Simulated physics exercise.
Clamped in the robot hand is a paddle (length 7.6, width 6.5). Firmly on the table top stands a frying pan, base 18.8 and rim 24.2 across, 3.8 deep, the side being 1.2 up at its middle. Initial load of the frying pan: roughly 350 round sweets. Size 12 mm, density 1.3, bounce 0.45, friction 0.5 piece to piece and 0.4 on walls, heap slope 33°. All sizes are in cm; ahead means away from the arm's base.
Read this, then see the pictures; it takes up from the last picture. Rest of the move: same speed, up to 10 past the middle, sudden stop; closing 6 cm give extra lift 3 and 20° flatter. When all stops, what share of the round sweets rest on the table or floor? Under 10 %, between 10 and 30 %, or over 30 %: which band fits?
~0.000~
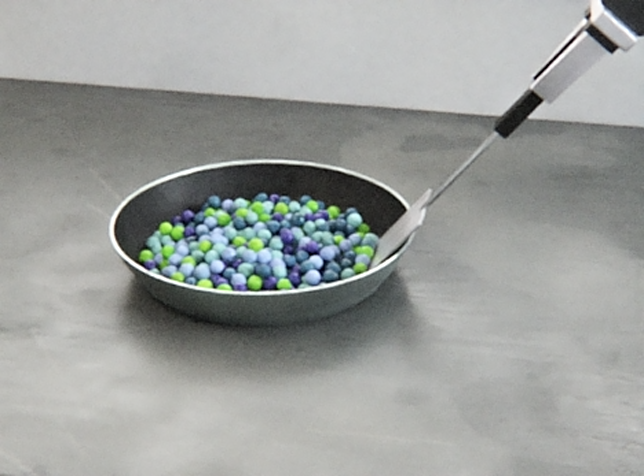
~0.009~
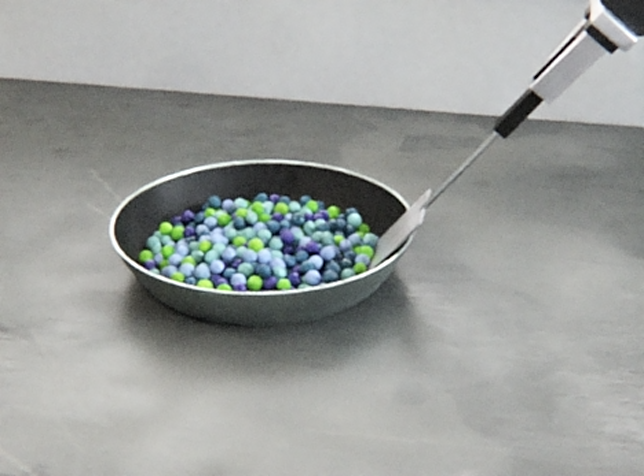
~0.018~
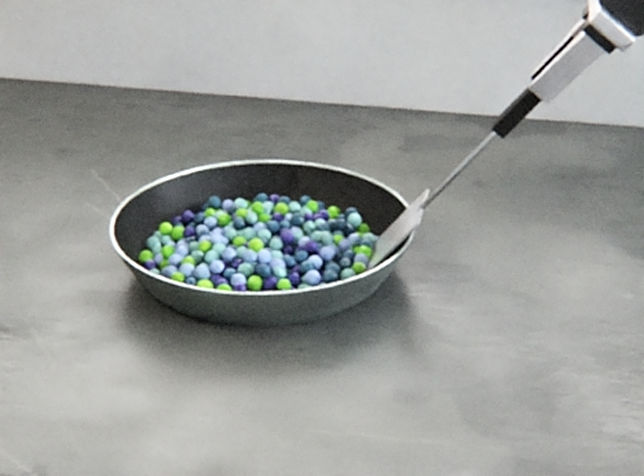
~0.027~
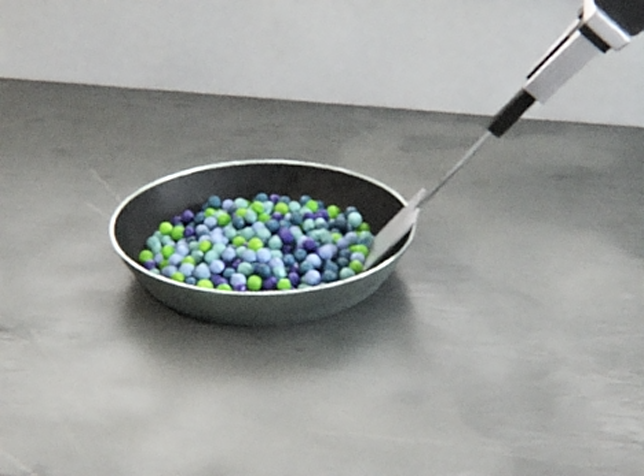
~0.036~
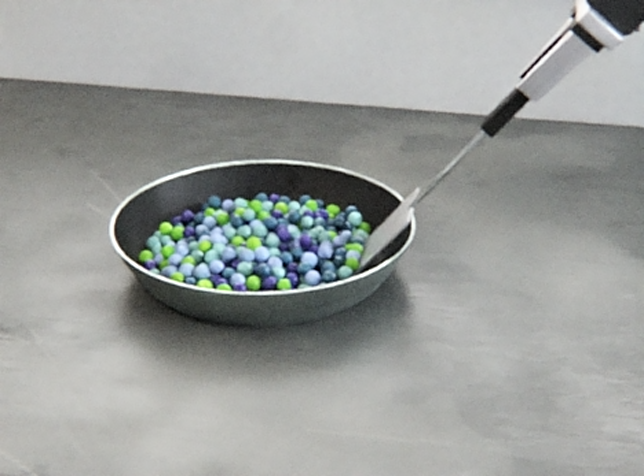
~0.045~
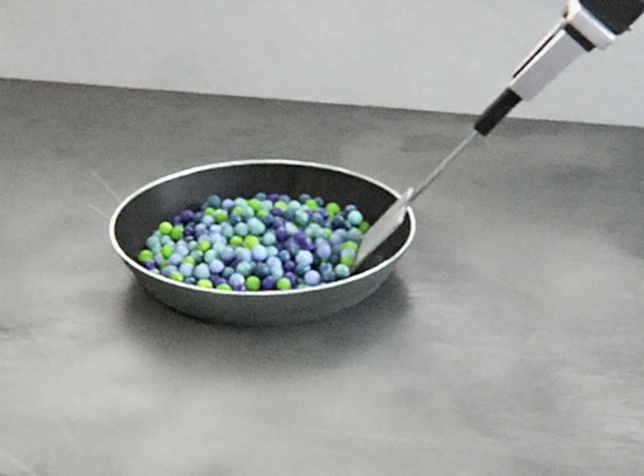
The band that fits is between 10 and 30 %.
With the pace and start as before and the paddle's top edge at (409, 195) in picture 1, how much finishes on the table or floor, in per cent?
Some 20 per cent.
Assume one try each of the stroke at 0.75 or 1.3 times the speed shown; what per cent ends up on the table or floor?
Try one about 15 %, try two about 20 %.
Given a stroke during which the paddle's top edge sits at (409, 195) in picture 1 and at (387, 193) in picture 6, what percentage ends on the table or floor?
20 per cent.
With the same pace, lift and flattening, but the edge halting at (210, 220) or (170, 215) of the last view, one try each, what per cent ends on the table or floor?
Respectively about 0 and 5 percent end on the table or floor.
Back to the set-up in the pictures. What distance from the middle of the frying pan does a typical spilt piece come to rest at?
Roughly 22 cm.
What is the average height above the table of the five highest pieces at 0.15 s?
They are near 4 cm up.
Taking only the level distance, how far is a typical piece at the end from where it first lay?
Somewhere about 3 centimetres, I'd say.
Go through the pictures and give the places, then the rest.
The first picture shows the paddle top edge at (426, 206), sloping 52°; upper third of the load around (262, 243), from x 145 to 375, top at y 200; 353 in the frying pan.
The second picture shows the paddle top edge at (425, 206), sloping 52°; upper third of the load around (264, 243), from x 145 to 375, top at y 200.
The third picture shows the paddle top edge at (424, 206), sloping 52°; upper third of the load around (264, 242), from x 145 to 375, top at y 200.
The fourth picture shows the paddle top edge at (419, 205), sloping 52°; upper third of the load around (264, 242), from x 145 to 375, top at y 200.
The fifth picture shows the paddle top edge at (413, 205), sloping 52°; upper third of the load around (265, 241), from x 145 to 375, top at y 200.
The sixth picture shows the paddle top edge at (406, 204), sloping 52°; upper third of the load around (267, 240), from x 145 to 370, top at y 200; 353 in the frying pan.
After 0.15 s, sloping 52°, highest piece 5 above the table; 353 in the frying pan.
After 0.25 s, sloping 47°, highest piece 6 above the table; 353 in the frying pan.
After 0.50 s, sloping 32°, highest piece 6 above the table; 288 in the frying pan, 64 on the table or floor, 1 on the blade or in flight.
After 1.55 s, sloping 32°, highest piece 4 above the table; 287 in the frying pan, 66 on the table or floor.
In the end, 287 in the frying pan, 66 on the table or floor. That is 19 % on the table or floor.
